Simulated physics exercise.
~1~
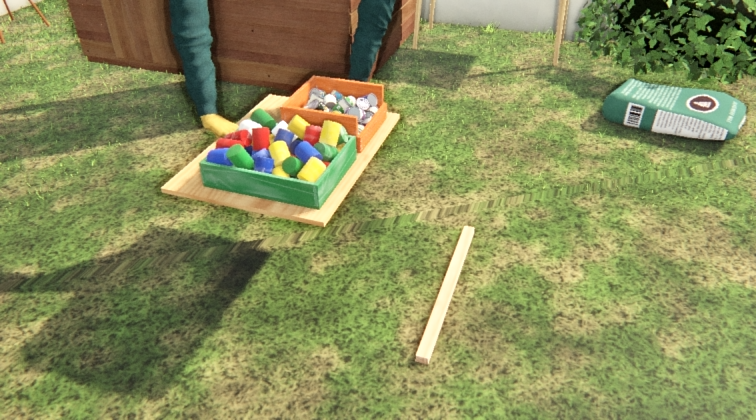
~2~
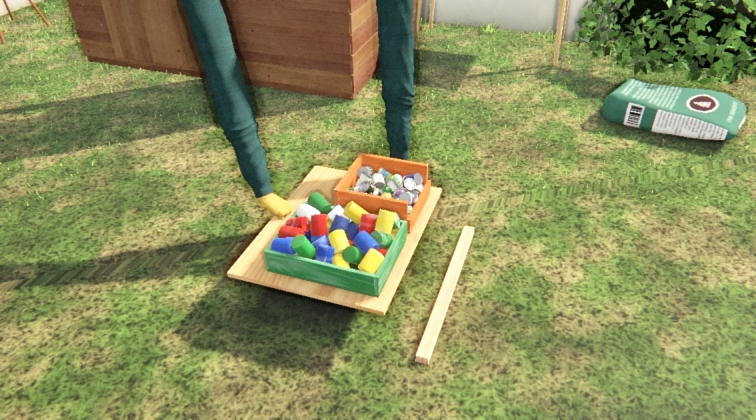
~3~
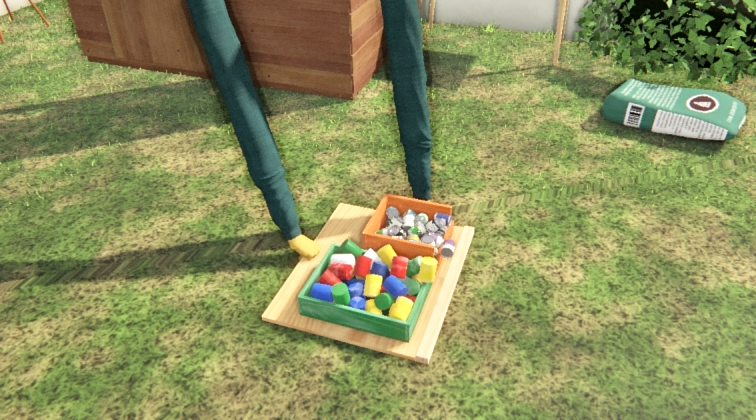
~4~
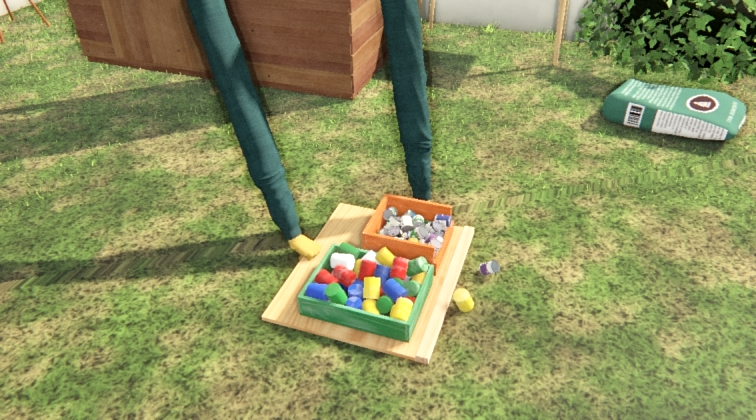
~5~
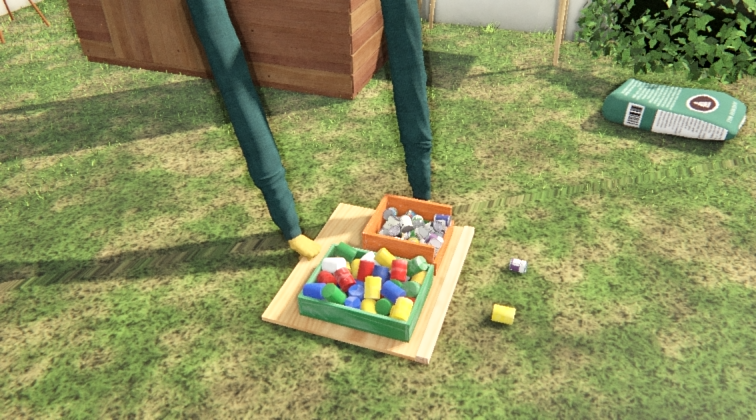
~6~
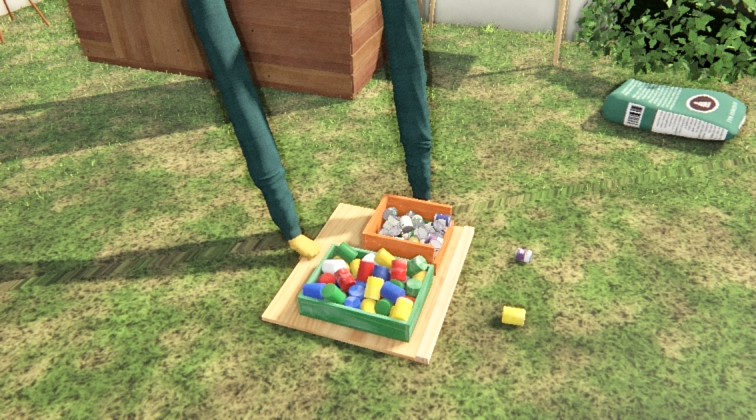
Two dark green sleeves, one ending in a yellow glove, reach down over a sunny lawn seen from above, with a wooden box behind and a green and white bag at the upper right. The hands hold a pale board carrying a green crate of colourful jars in front of an orange crate of small silvery tins. They swing the board down and to the right until it lands on the grass, over a pale batten. One tin and one yellow jar fly out to the right, tumble and settle on the grass, while the rest stay in their crates.
